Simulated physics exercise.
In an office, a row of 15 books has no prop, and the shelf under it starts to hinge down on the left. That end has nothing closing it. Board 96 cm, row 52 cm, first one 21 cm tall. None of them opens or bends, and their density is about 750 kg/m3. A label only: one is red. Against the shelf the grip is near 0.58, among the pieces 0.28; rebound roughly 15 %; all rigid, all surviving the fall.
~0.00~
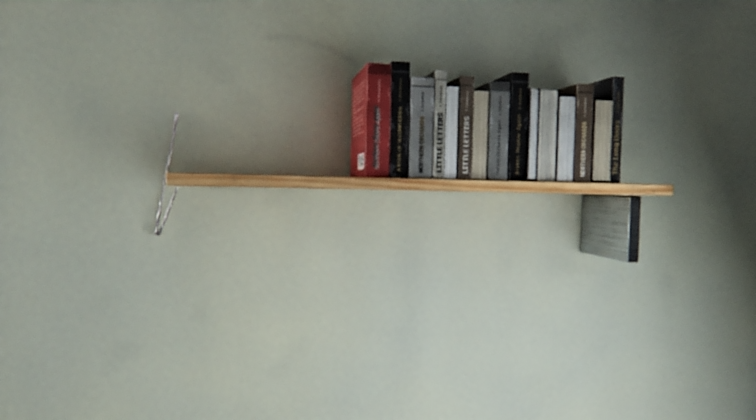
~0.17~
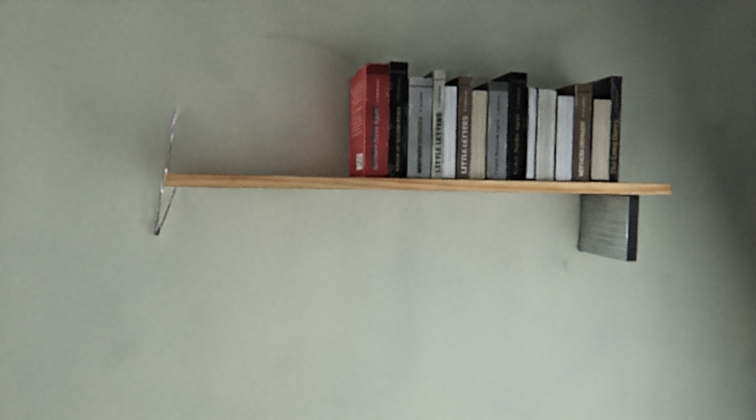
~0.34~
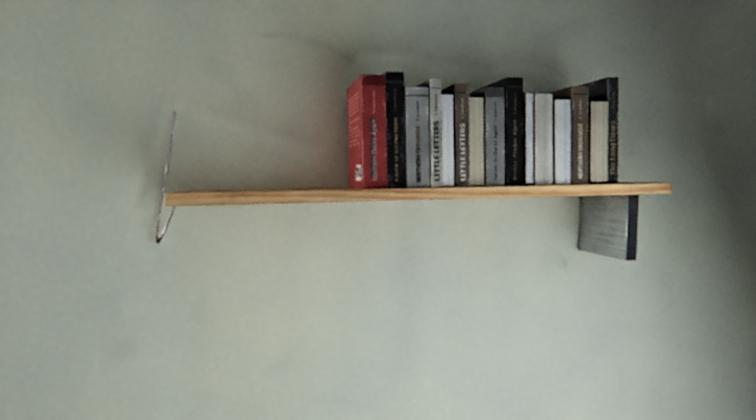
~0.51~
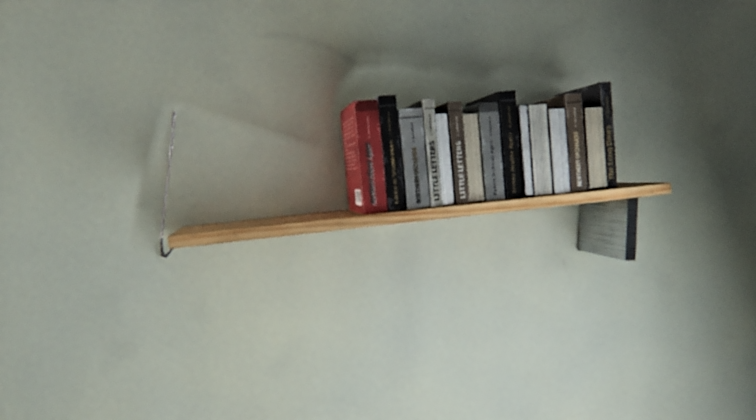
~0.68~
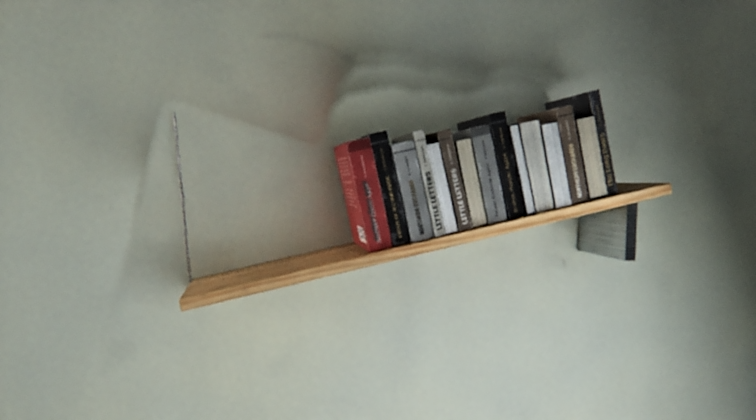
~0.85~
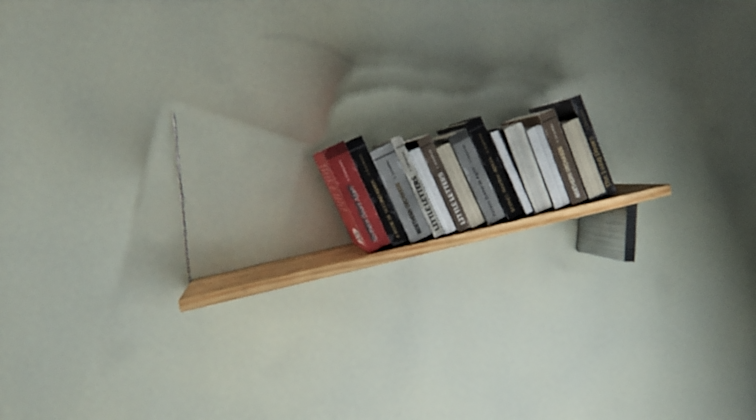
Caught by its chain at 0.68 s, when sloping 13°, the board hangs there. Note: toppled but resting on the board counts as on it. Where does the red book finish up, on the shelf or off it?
On the shelf.
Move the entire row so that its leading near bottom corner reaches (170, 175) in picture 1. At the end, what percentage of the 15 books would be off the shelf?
I'd put it at 30 per cent.
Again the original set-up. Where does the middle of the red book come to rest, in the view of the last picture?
Near (276, 256).
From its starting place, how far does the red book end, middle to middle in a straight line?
Close to 30 cm, start to finish.
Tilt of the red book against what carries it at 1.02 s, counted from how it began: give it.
Roughly 50 degrees.
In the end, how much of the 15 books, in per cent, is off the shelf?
Near 0 per cent.
After 0.91 s, none of the 15 books off the shelf, 15 disturbed; red book leaning 23°.
After 1.02 s, none of the 15 books off the shelf, 15 disturbed; red book leaning 51°.
After 1.12 s, none of the 15 books off the shelf, 15 disturbed; red book on its side.
At rest (1.5 s), none of the 15 books off the shelf, 15 disturbed; red book on its side. As the last picture would show them, middles, red book near (276, 256).
